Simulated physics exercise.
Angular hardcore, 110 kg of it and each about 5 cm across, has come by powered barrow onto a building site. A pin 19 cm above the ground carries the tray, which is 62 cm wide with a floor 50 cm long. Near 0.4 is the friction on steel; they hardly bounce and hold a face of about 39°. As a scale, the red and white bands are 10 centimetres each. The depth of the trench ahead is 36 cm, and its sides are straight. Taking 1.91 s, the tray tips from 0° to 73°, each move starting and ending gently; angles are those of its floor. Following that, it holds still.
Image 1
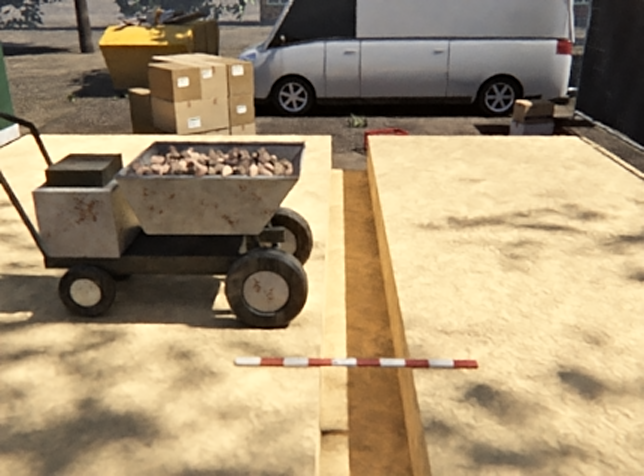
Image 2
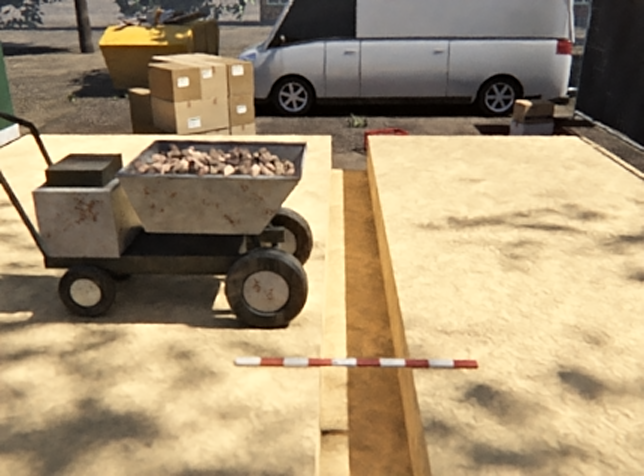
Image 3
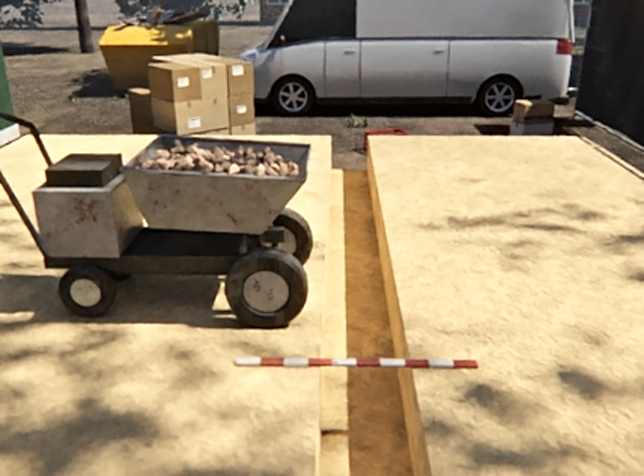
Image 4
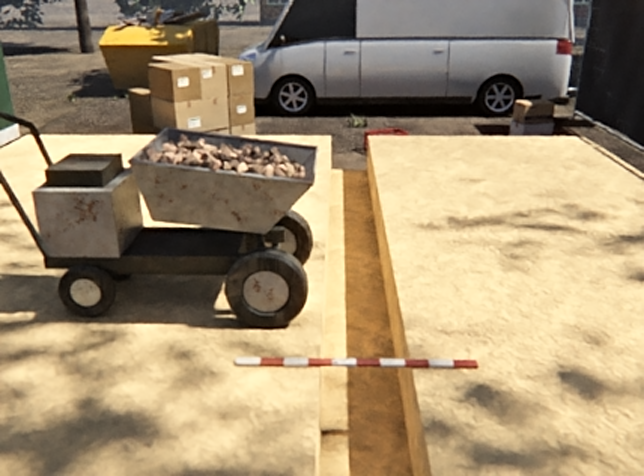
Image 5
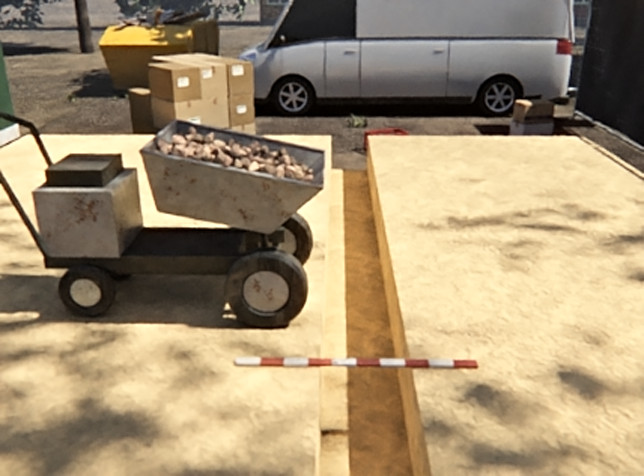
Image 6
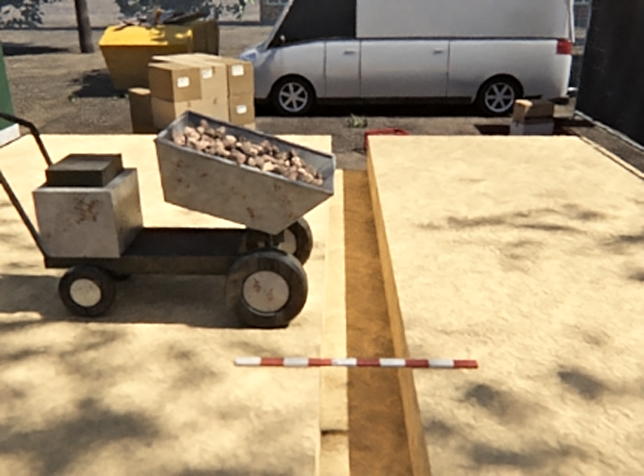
A powered barrow loaded with rough stones stood still on pale ground beside a narrow trench, and its metal tray slowly tilted, the back rising while the front end dipped to the right.
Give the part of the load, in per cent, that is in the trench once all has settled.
Close to 48 in a hundred.
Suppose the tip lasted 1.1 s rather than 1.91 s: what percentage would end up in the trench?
Trench share: Approx. 40%.
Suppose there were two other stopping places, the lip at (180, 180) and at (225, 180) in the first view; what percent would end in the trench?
Around 50 and then 90 percent.
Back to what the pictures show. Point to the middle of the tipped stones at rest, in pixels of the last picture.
Somewhere around (393, 335) in the last picture.
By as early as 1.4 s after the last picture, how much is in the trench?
About 5 per cent by then.
Then, 0.8 s after the last picture the floor is at 61°, 99 % in the tray, 1 % in the trench, 1 % past the trench; the foremost stones are at (406, 279).
Then, 1.4 s after the last picture the floor is at 73°, 66 % in the tray, 5 % in the trench, 29 % past the trench; the foremost stones are at (480, 290).
Then, 1.8 s after the last picture the floor is at 73°, 44 % in the tray, 13 % in the trench, 42 % past the trench; the foremost stones are at (502, 286).
Then, 3.7 s after the last picture the floor is at 73°, 11 % in the tray, 48 % in the trench, 40 % past the trench; the foremost stones are at (501, 280).
